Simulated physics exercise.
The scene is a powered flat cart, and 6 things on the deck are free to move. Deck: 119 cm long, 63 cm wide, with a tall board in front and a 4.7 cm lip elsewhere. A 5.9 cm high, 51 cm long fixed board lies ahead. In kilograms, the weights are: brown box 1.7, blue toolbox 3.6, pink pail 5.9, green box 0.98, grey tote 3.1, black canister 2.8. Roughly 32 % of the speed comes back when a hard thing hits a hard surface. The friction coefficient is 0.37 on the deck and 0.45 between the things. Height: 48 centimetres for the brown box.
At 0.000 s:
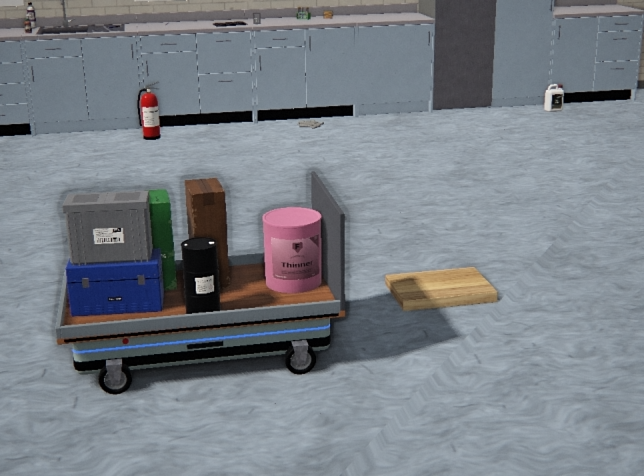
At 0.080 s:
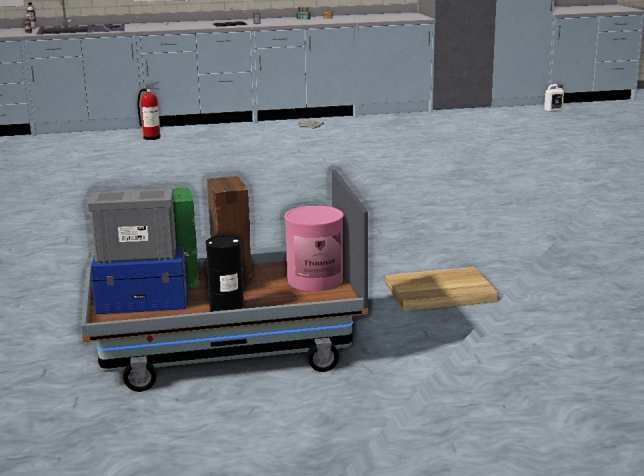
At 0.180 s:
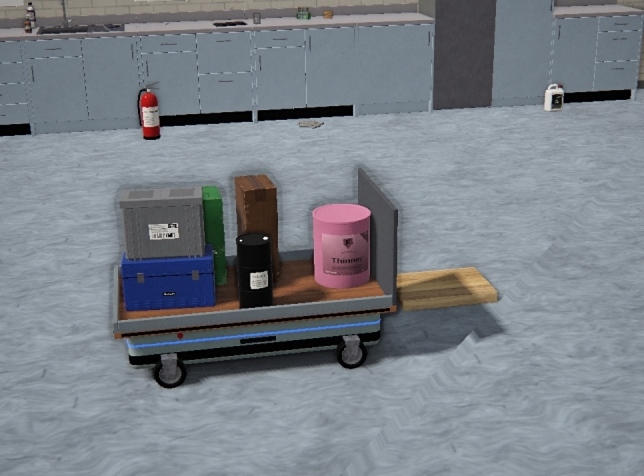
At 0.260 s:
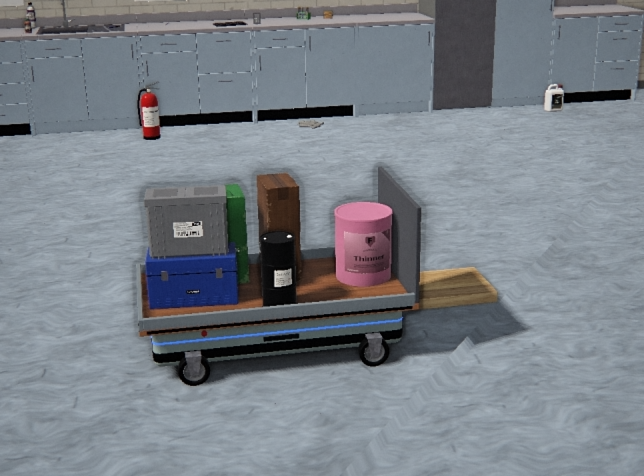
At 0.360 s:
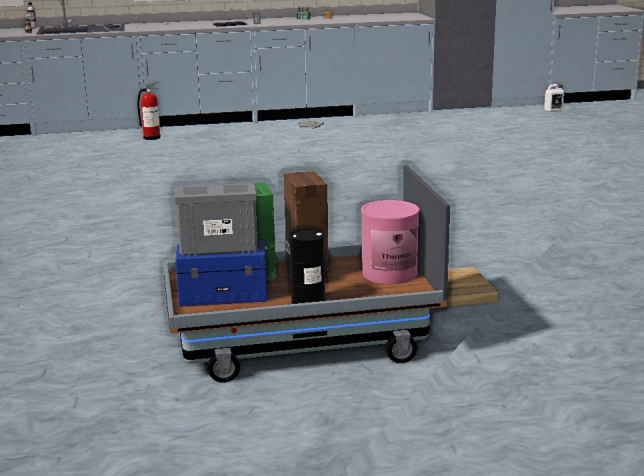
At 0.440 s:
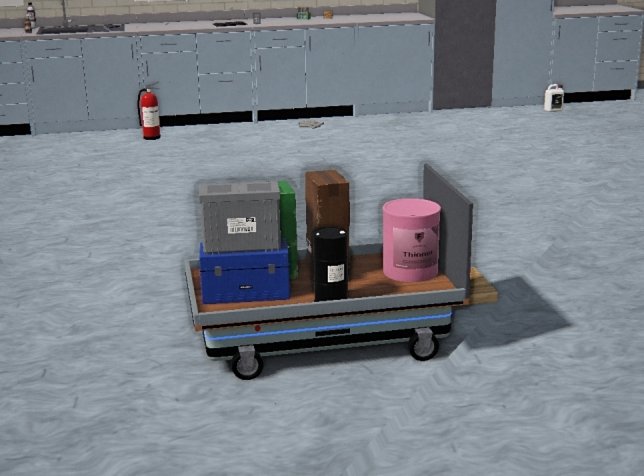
A flat cart loaded with boxes, a blue toolbox, a black canister and a pink pail rolled steadily to the right across the floor, gradually blocking a wooden board from view while its load stayed in place.
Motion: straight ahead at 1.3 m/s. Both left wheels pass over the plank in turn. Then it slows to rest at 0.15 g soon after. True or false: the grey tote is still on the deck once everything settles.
False.
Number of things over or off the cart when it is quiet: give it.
The number is 2.
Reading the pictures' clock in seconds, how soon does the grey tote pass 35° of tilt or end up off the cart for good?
Somewhere about 1.6 s.
After 1.14 s, cart 148 cm along; grey tote moved 3 cm near (442, 194); brown box 6° off upright; green box moved 5 cm.
After 1.74 s, cart 226 cm along; grey tote 68° off upright near (634, 232); brown box 21° off upright; green box moved 4 cm.
In the end (3.0 s), off the cart, grey tote; toppled on the deck, brown box; the other 4 under 10 cm from the start.
